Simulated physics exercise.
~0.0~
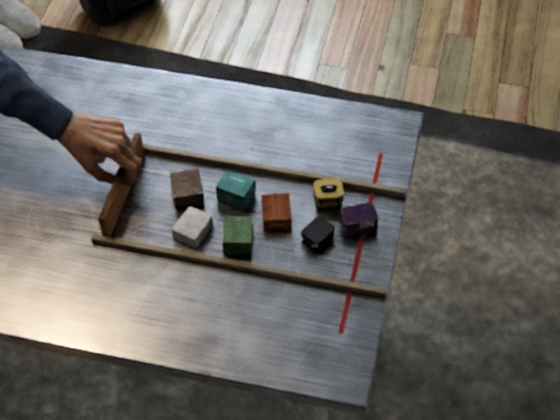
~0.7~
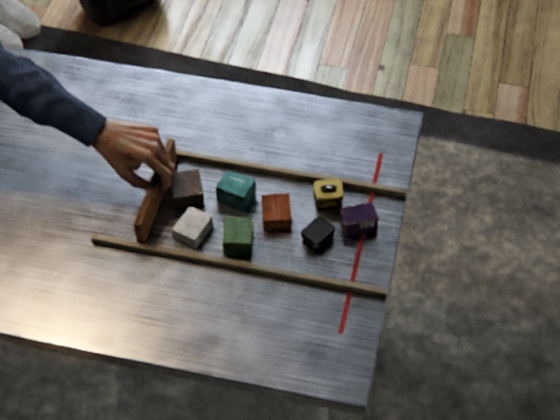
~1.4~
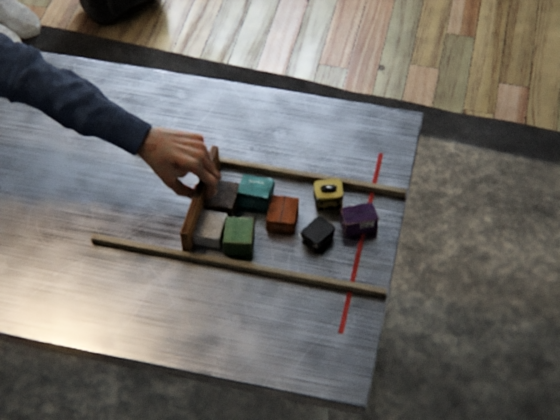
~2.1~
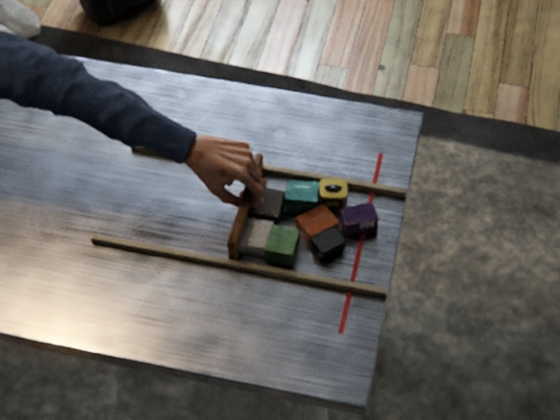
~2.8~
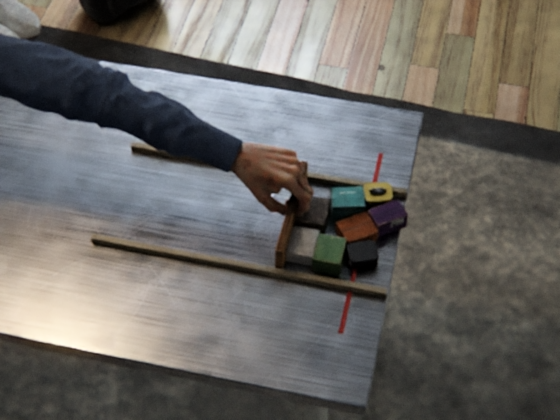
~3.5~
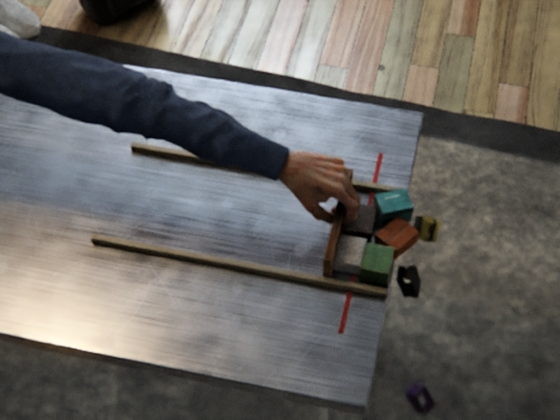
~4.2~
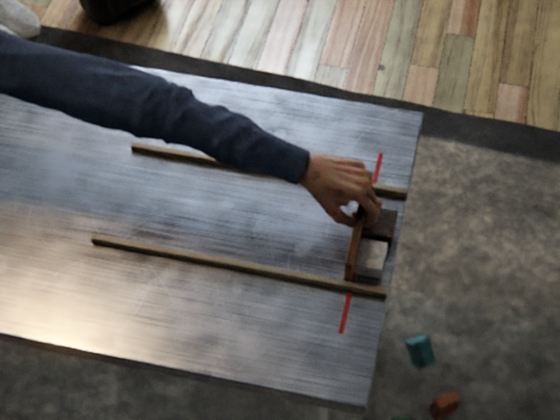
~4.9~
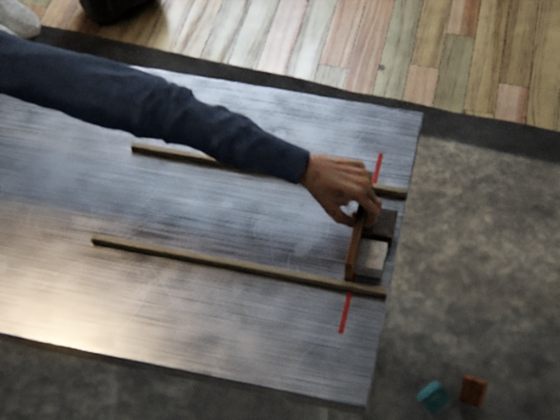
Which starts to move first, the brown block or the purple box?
The brown block starts to move first, as the board reaches it early on. The purple box stays still until later, when the pushed group gets to it near the red tape.
We see a hand slide an upright wooden board rightward between two rails, gathering small coloured blocks and pushing most of them over the table's right edge. The board stops by the red tape with a brown and a white block still on the table.
